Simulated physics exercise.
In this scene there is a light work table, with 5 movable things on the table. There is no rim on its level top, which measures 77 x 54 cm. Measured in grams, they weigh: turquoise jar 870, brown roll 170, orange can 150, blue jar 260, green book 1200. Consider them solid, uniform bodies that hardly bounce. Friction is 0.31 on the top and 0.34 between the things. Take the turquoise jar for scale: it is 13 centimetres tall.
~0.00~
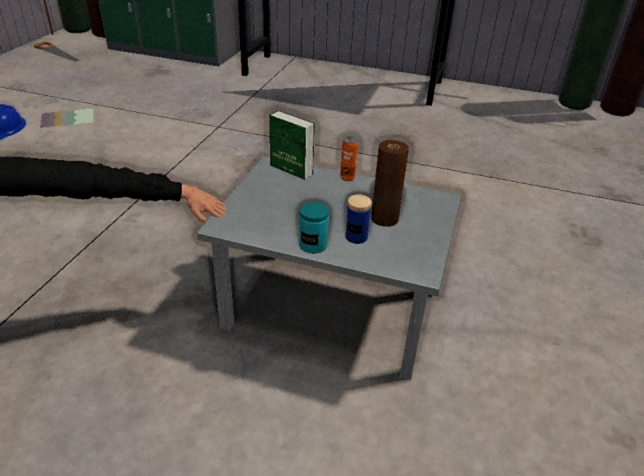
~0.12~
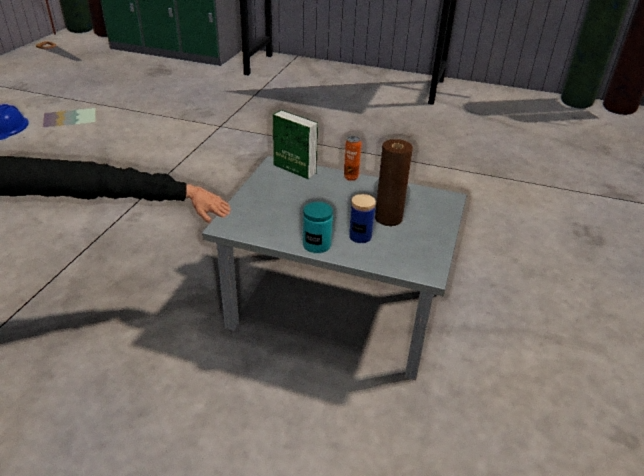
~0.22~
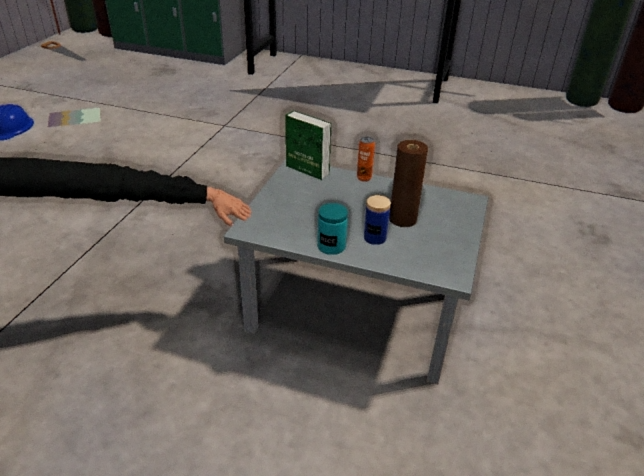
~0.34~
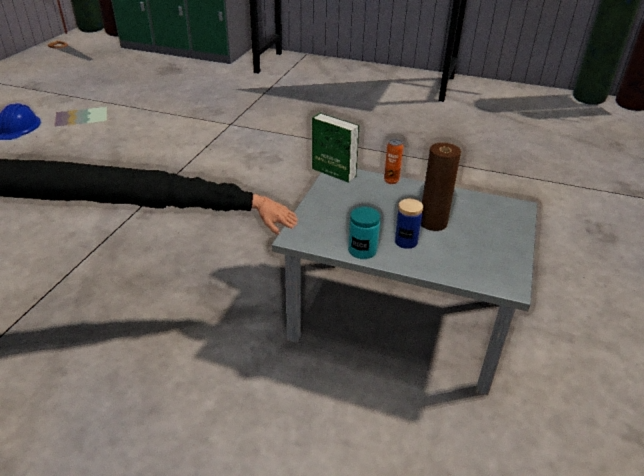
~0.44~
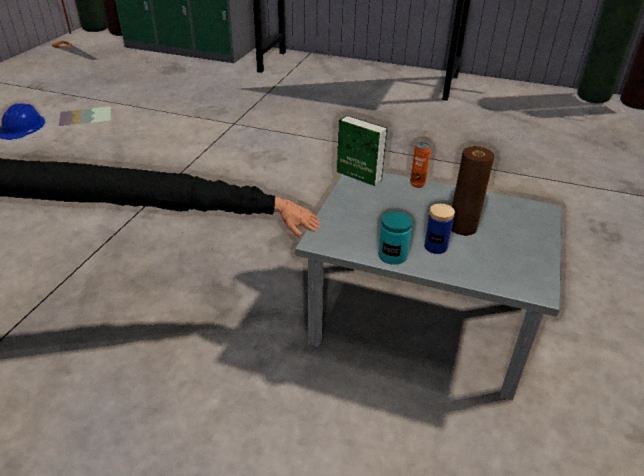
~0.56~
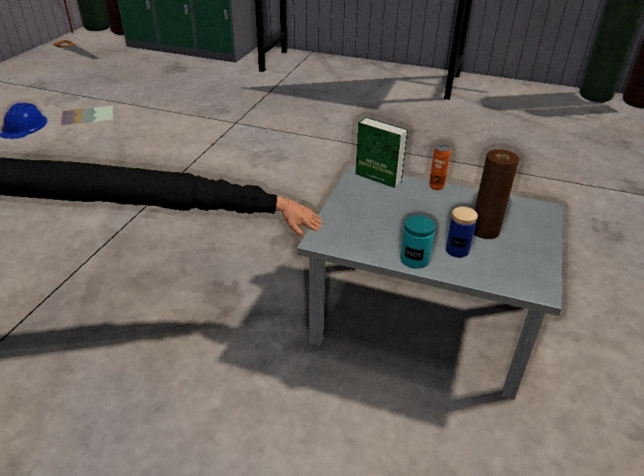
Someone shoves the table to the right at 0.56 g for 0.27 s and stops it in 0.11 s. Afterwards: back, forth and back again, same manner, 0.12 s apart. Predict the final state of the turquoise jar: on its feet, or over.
On its feet.
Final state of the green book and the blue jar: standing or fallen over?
Final state - green book: Remains on its base; blue jar: Remains on its base.
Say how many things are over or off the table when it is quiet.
That gives 2.
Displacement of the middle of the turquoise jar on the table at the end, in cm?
Around 20 centimetres.
After 0.96 s, turquoise jar slid 17 cm near (387, 235); orange can leaning 8°; brown roll leaning 4°.
After 1.56 s, table along by 28 cm; turquoise jar slid 8 cm near (449, 249); orange can on its side; brown roll on its side.
At rest (2.6 s), tipped over on the table, brown roll and orange can; not toppled but over 5 cm from the start, turquoise jar, blue jar and green book. In the last view, turquoise jar near (396, 238).
